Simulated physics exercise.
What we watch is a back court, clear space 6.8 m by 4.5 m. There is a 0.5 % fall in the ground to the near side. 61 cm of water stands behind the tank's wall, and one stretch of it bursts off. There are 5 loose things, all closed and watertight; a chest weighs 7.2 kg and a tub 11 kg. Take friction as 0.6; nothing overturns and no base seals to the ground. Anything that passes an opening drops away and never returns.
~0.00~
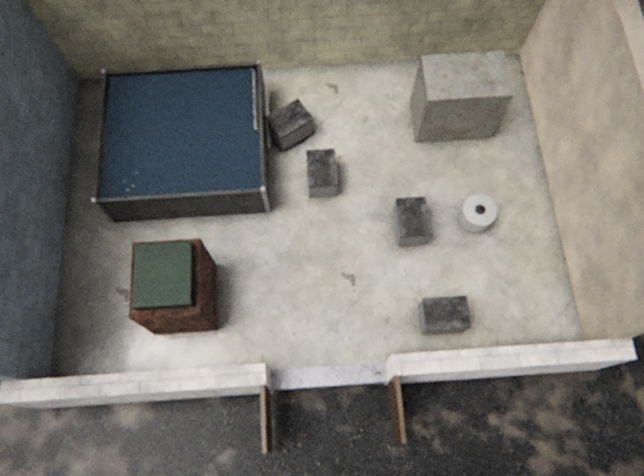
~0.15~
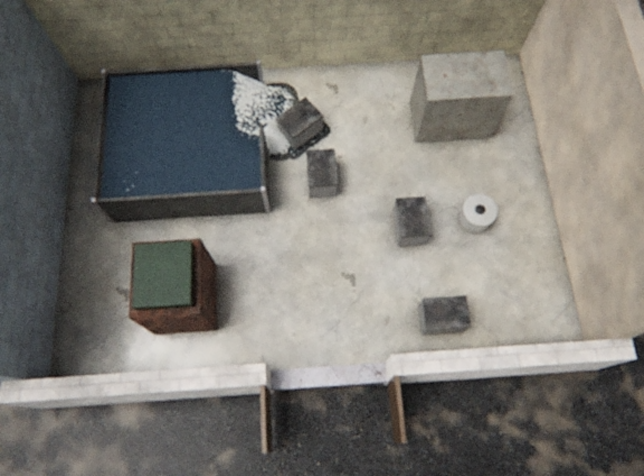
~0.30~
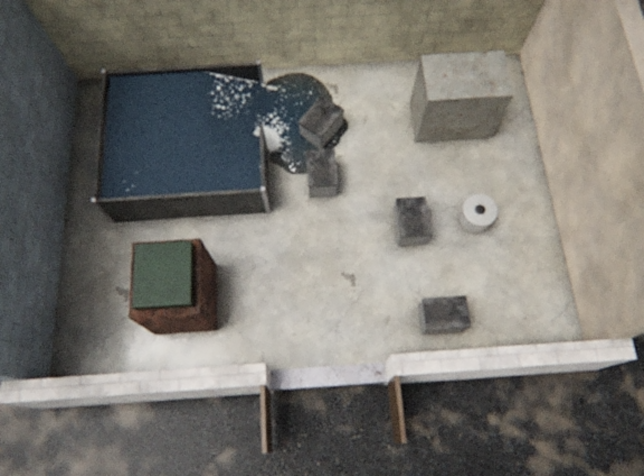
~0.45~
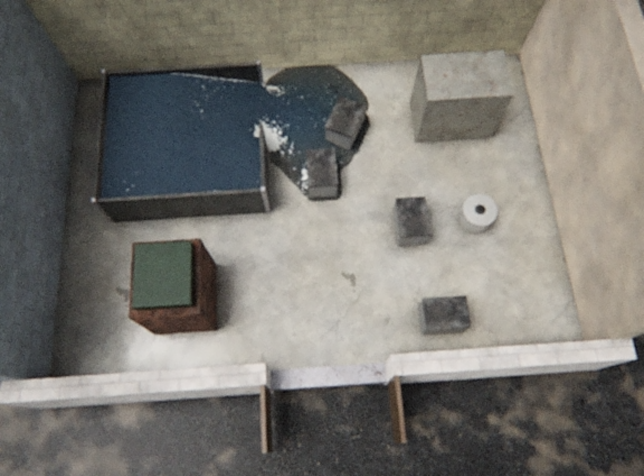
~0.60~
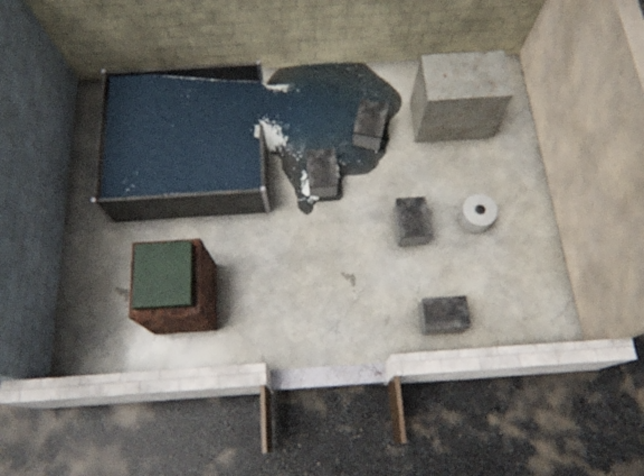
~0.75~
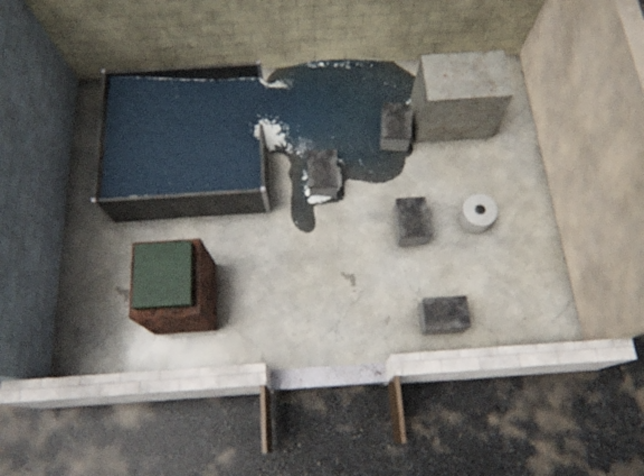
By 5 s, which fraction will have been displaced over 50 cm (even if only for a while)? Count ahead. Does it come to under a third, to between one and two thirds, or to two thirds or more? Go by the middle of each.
Two thirds or more.
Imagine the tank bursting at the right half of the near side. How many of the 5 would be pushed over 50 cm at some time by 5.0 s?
Result: 1.
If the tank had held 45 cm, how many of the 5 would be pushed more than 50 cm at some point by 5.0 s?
I count 3 of them in that case.
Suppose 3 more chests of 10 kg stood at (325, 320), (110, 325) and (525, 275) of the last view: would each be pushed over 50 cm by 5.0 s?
In that order: Less, less, past it.
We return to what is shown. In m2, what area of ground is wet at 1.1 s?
I'd estimate close to 10.0 m2.
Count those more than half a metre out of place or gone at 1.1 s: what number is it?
That would be 1.
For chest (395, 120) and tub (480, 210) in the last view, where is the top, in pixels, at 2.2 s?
Roughly (450, 175), then roughly (501, 228).
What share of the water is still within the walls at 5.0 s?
Somewhere near 100 percent, give or take.
After 1.1 s 1 of 5 are over 50 cm from their spots; 1 afloat.
After 2.2 s 1 of 5 are over 50 cm from their spots; 1 afloat.
After 3.5 s 3 of 5 are over 50 cm from their spots; 2 afloat.
After 5.0 s 4 of 5 are over 50 cm from their spots, and 4 have been at some point; 3 afloat.
